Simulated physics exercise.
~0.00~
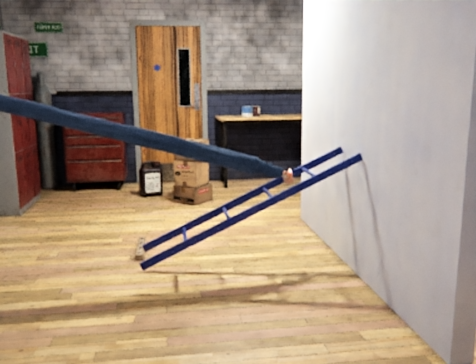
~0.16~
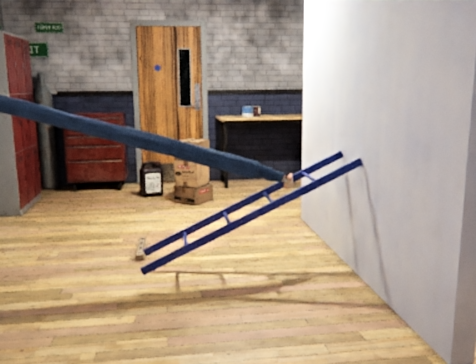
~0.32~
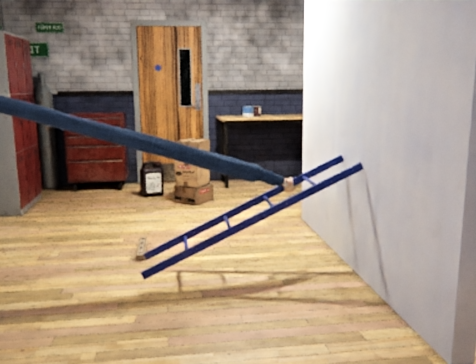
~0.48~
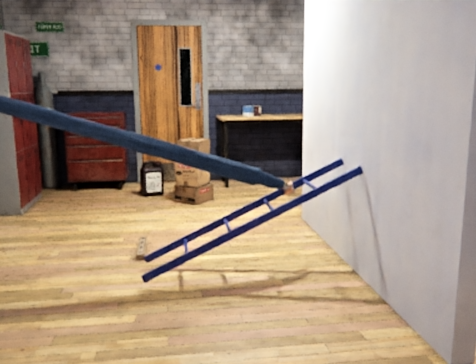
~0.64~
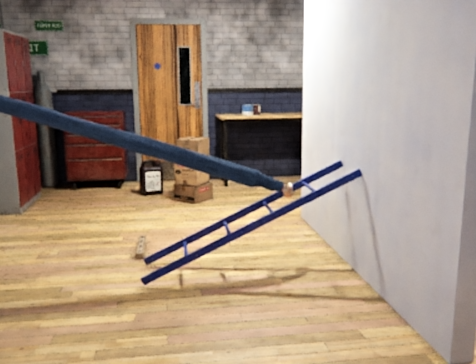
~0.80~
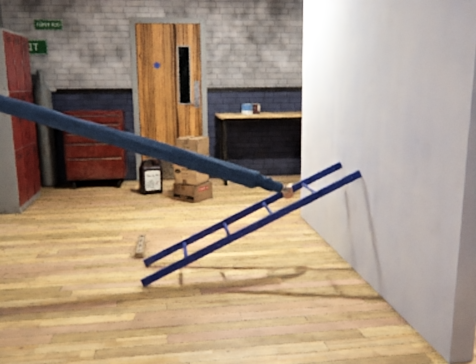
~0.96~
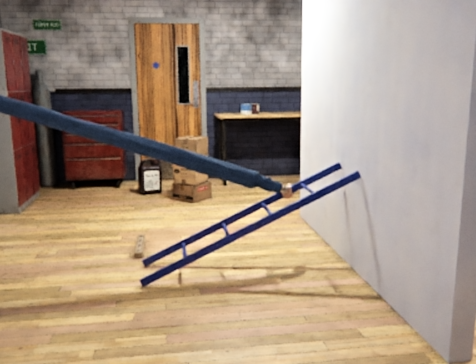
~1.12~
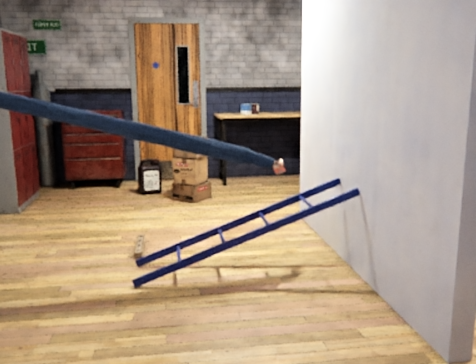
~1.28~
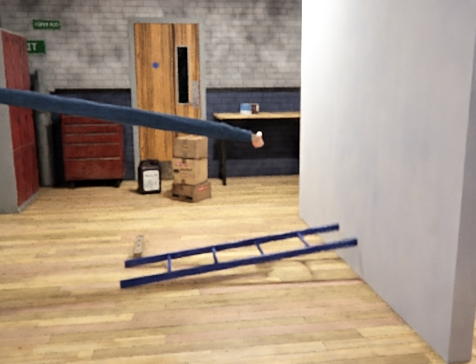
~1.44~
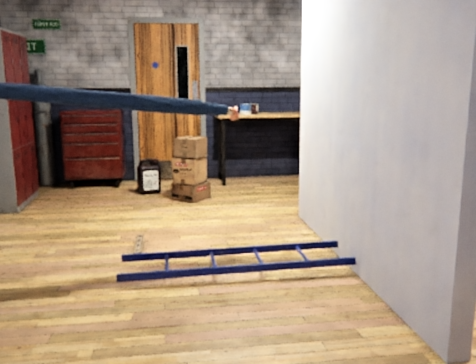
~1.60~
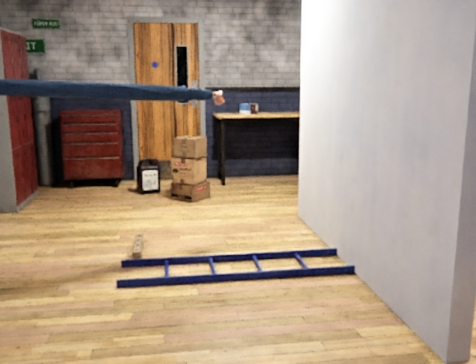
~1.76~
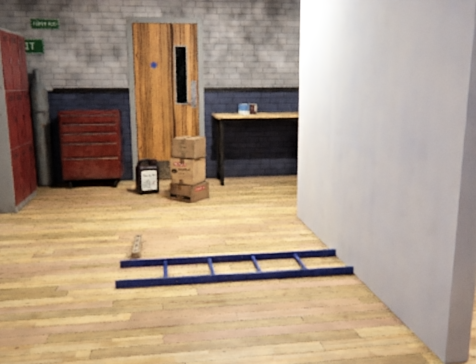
A blue ladder leaned at a low slant against a white wall while a hand reaching in from the left held it, then let go and drew back, and the ladder slid down the wall until it lay flat on the wooden floor.
